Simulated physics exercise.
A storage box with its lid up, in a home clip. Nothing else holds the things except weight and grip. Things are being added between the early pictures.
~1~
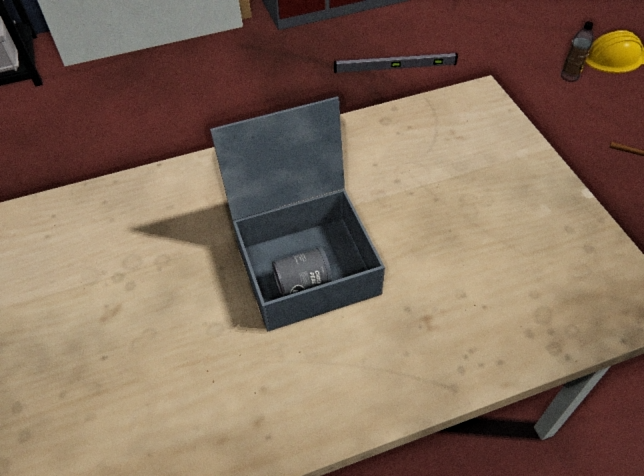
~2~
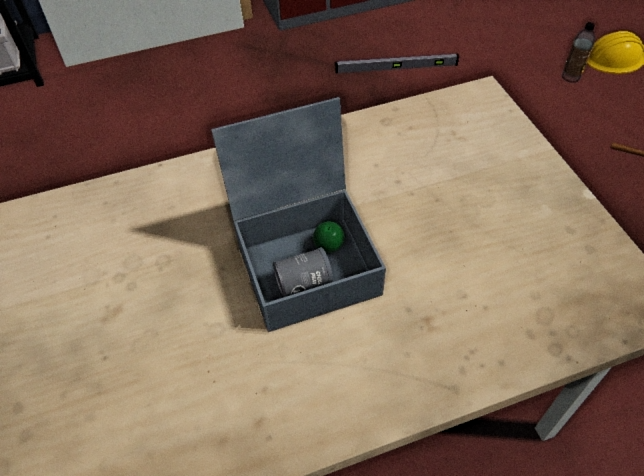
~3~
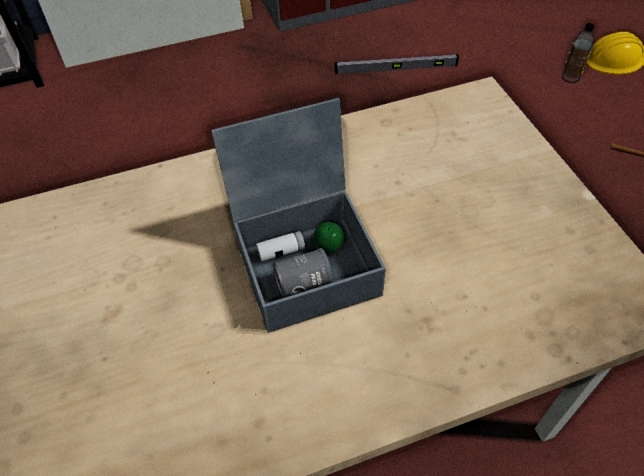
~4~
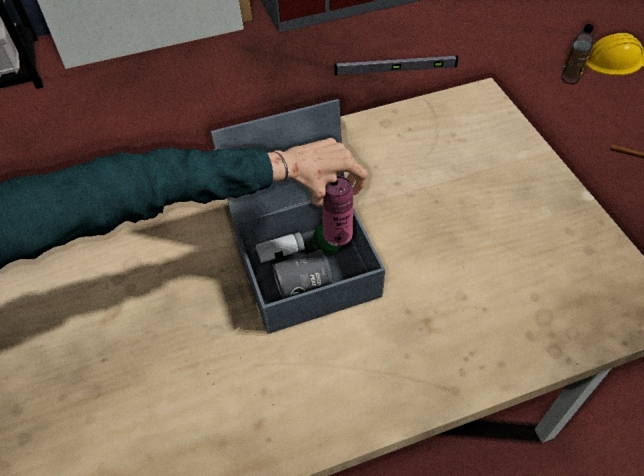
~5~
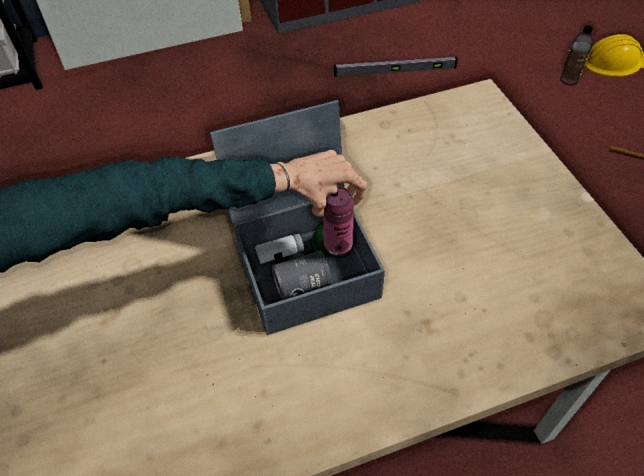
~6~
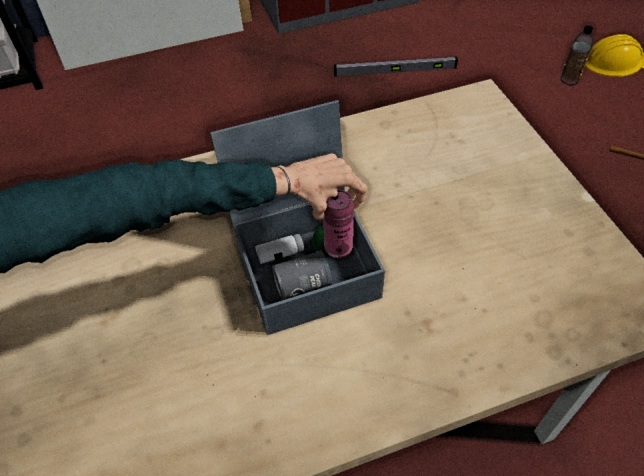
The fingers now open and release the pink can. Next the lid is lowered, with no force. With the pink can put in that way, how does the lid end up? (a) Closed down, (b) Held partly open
Option b: Held partly open.
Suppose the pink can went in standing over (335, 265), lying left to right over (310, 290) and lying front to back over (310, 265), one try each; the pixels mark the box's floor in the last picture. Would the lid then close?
Attempt one, it is left gaping; attempt two, it settles down; attempt three, it is left gaping.
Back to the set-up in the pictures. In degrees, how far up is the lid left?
Near 30° up from the rim.
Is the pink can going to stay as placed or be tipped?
As it turns out, the pink can keeps its original angle.
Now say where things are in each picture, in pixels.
In the first frame, the last thing is not in view yet.
In the second frame, the last thing is not in view yet; green apple (329, 237).
In the third frame, the last thing is not in view yet; grey tin (302, 273).
In the fourth frame, on its way; pink can (338, 213); white shaker (280, 247).
In the fifth frame, on its way; pink can (338, 223).
In the sixth frame, put in, still held; pink can (338, 226); grey tin (302, 275).
Then, 1.30 s on from there, lid 83° above the rim; pink can shifted about its own width near (338, 250).
Then, 1.80 s on from there, lid 31° above the rim; pink can shifted about its own width near (338, 250).
In the end, lid 31° above the rim; moved from the start, pink can; the other 3 unmoved. At the end, from the last picture's camera, pink can near (339, 250).
